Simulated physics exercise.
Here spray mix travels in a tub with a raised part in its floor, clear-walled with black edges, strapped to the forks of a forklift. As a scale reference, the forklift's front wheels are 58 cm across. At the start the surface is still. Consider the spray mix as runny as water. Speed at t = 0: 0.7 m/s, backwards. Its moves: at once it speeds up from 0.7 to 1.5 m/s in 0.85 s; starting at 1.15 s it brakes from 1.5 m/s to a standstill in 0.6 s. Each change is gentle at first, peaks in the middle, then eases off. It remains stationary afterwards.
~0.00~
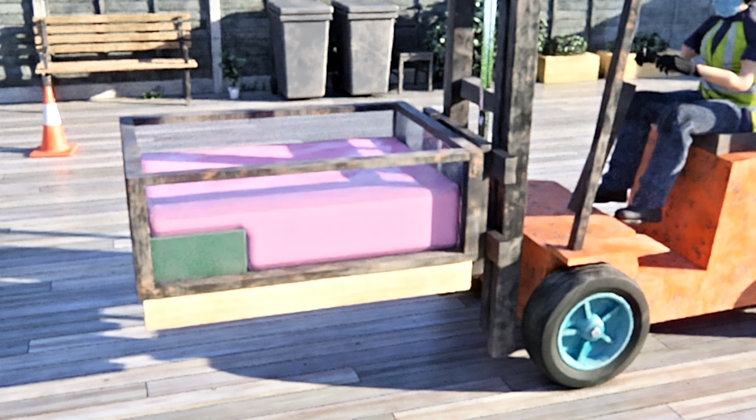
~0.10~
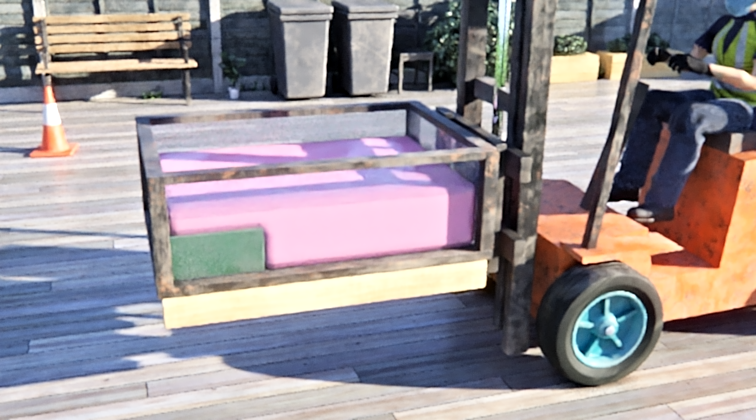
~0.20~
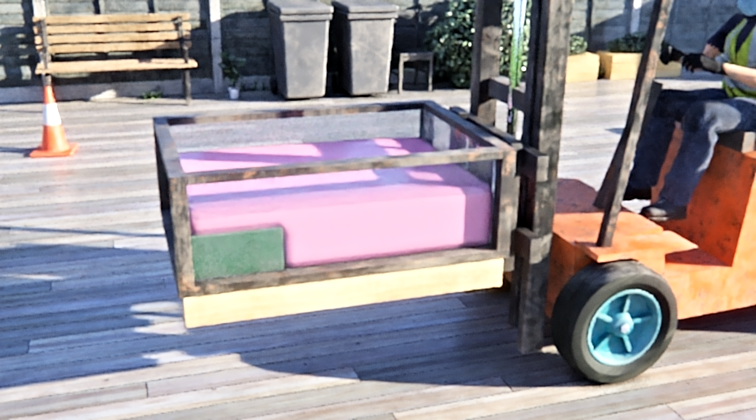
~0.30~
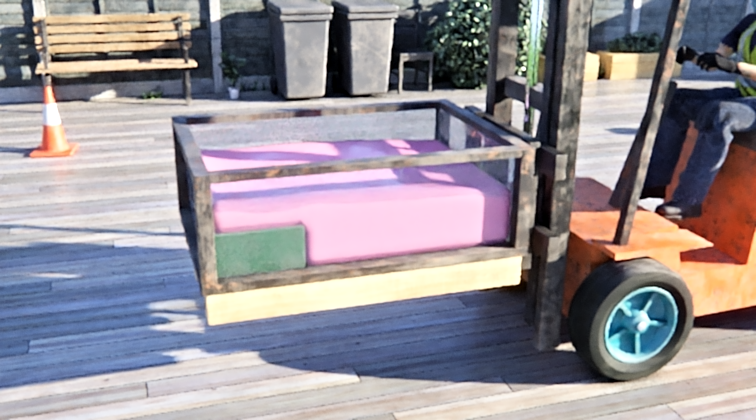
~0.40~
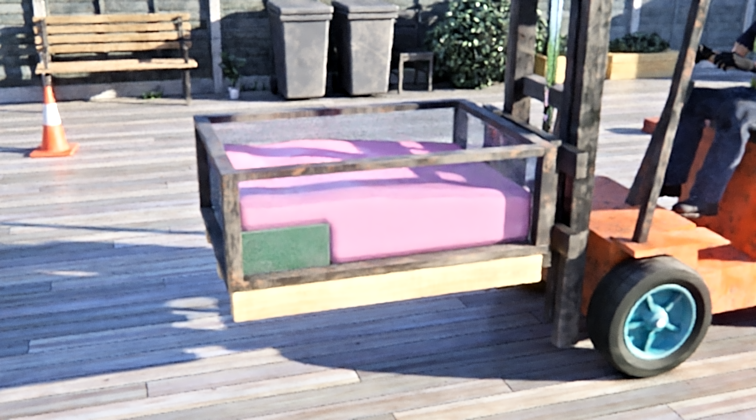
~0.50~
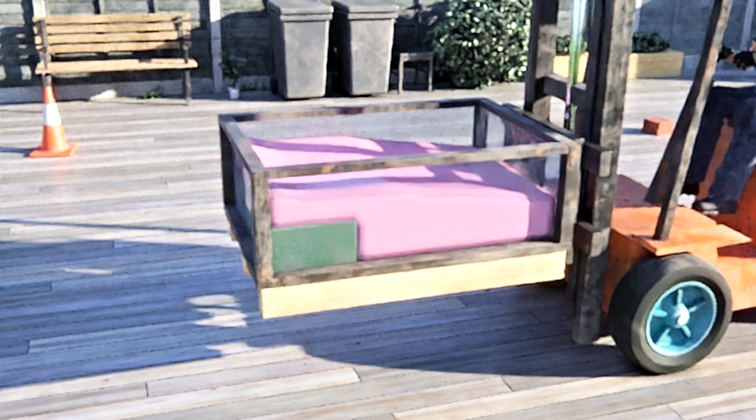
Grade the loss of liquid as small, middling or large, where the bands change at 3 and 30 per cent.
The loss grades as middling.
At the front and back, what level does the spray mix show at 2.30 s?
I'd put it at about 30 cm in front and about 20 cm behind.
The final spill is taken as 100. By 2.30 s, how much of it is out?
About 100 %.
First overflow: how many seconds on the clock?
About 1.9 s.
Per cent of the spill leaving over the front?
Spill fraction there: Roughly 0 per cent.
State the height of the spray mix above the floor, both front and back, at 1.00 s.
At the front 42 cm, at the back 20 cm.
Then, 1.00 s in, front 42 cm, middle 25 cm, back 19 cm above the lowest part of the floor; no loss so far.
Then, 1.60 s in, front 21 cm, middle 15 cm, back 61 cm above the lowest part of the floor; no loss so far.
Then, 2.30 s in, front 29 cm, middle 24 cm, back 20 cm above the lowest part of the floor; the loss stands at 9 per cent, over the back.
Then, 4.74 s in, the loss stands at 9 per cent, over the back, 22 of 242 litres.
